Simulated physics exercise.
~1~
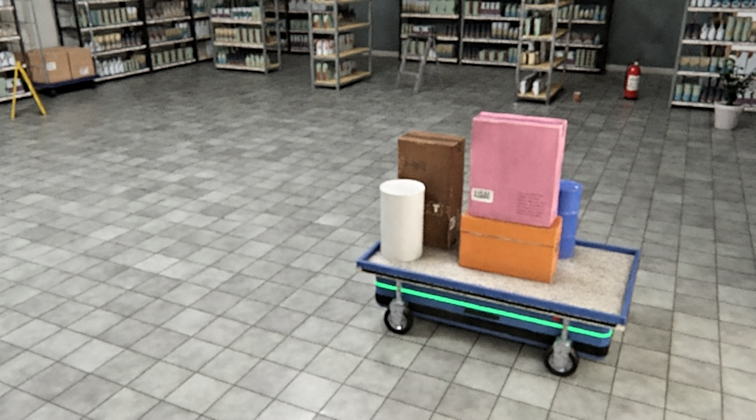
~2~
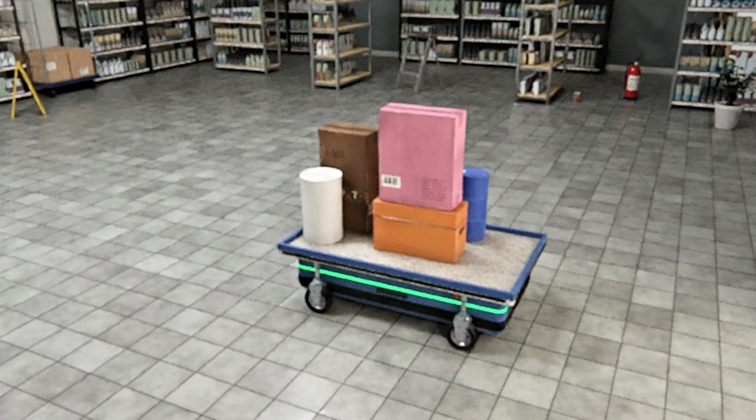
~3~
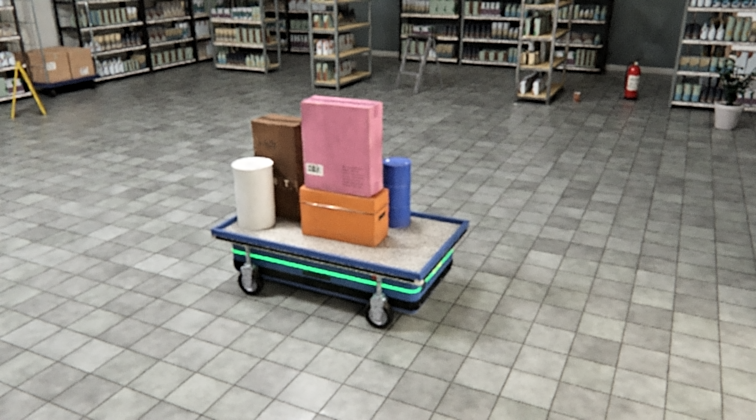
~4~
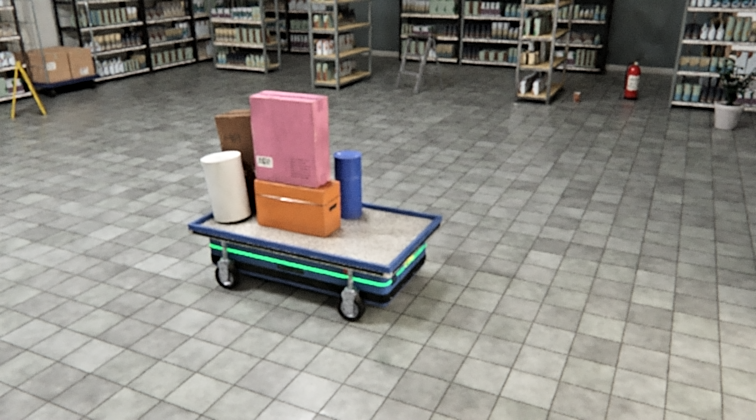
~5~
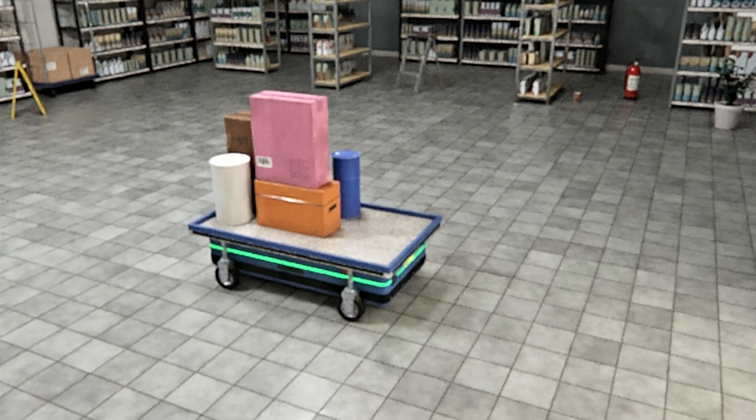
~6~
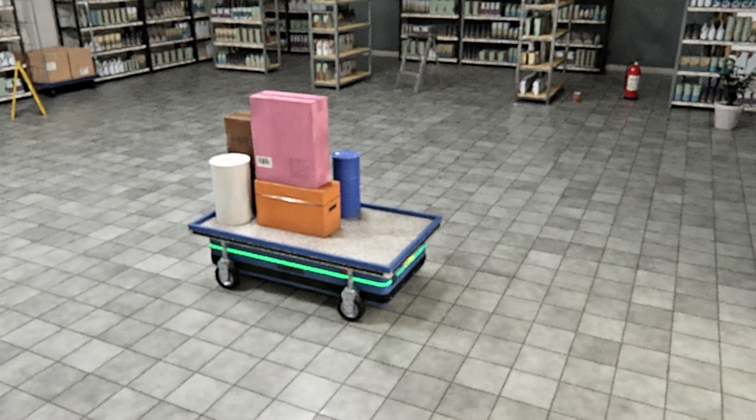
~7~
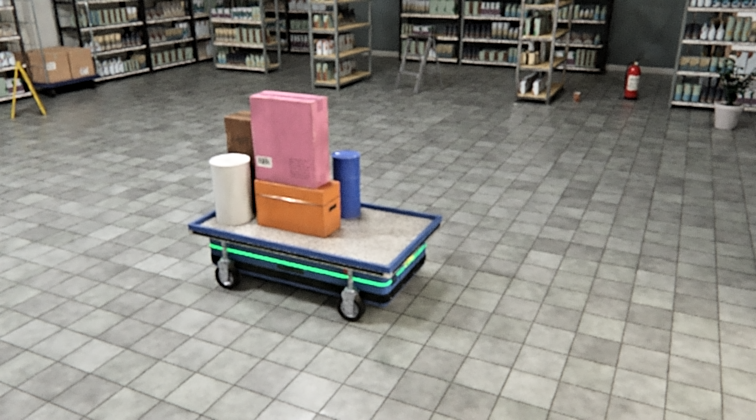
We see a wheeled cart carrying a white cylinder, a brown box, a blue canister, and a pink box atop an orange one roll left across a tiled floor, then stop; the brown box and white cylinder tip slightly and settle, and everything ends upright aboard.
